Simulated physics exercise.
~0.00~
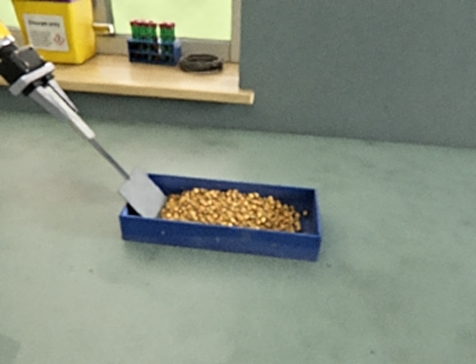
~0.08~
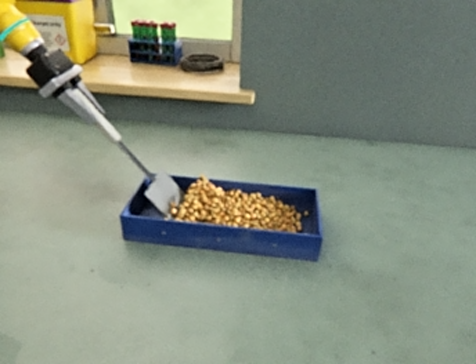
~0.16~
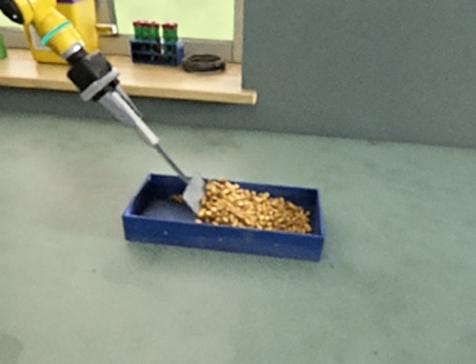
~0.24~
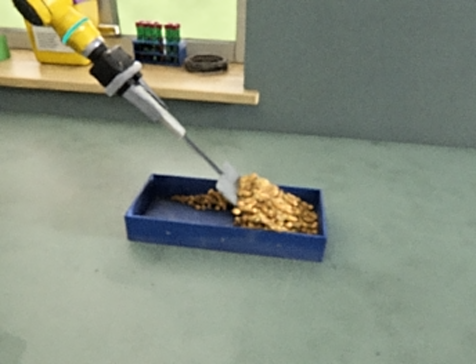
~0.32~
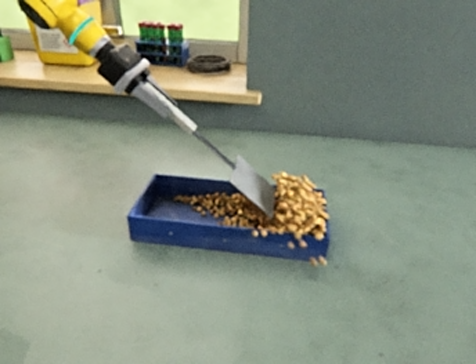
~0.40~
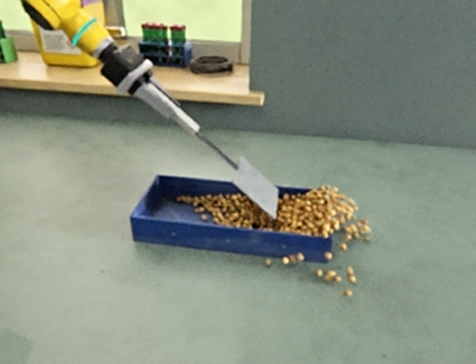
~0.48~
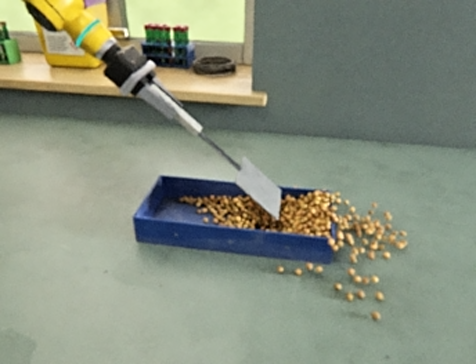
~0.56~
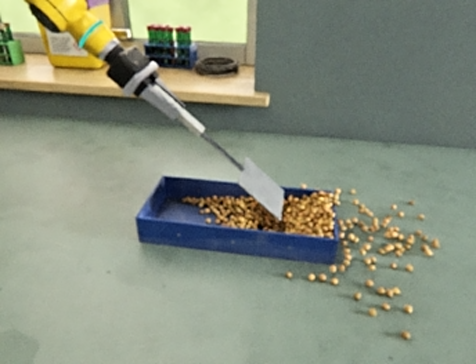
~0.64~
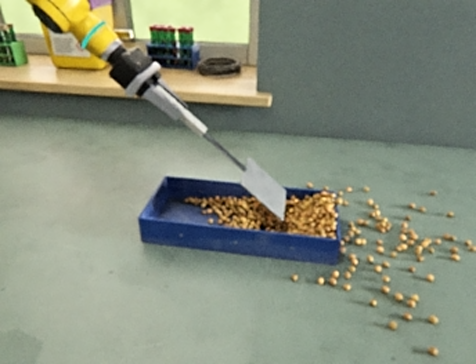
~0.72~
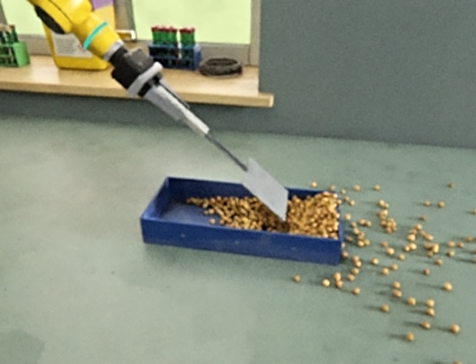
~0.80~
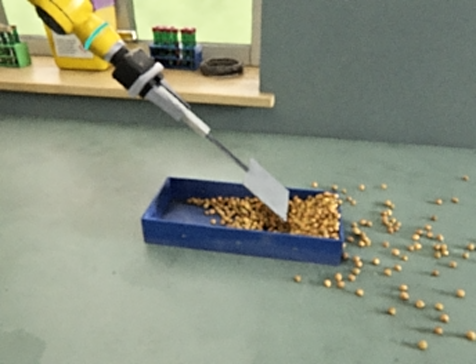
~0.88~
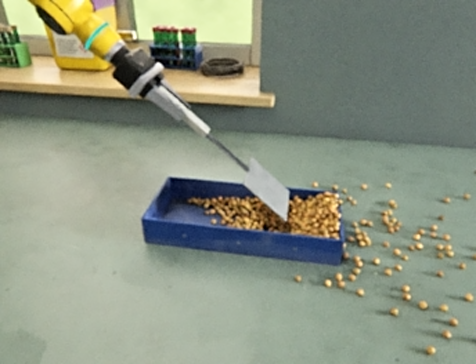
Robot arm pushing a spatula rightward through a blue tray of chickpeas, heaping them until some spill and scatter across the table.
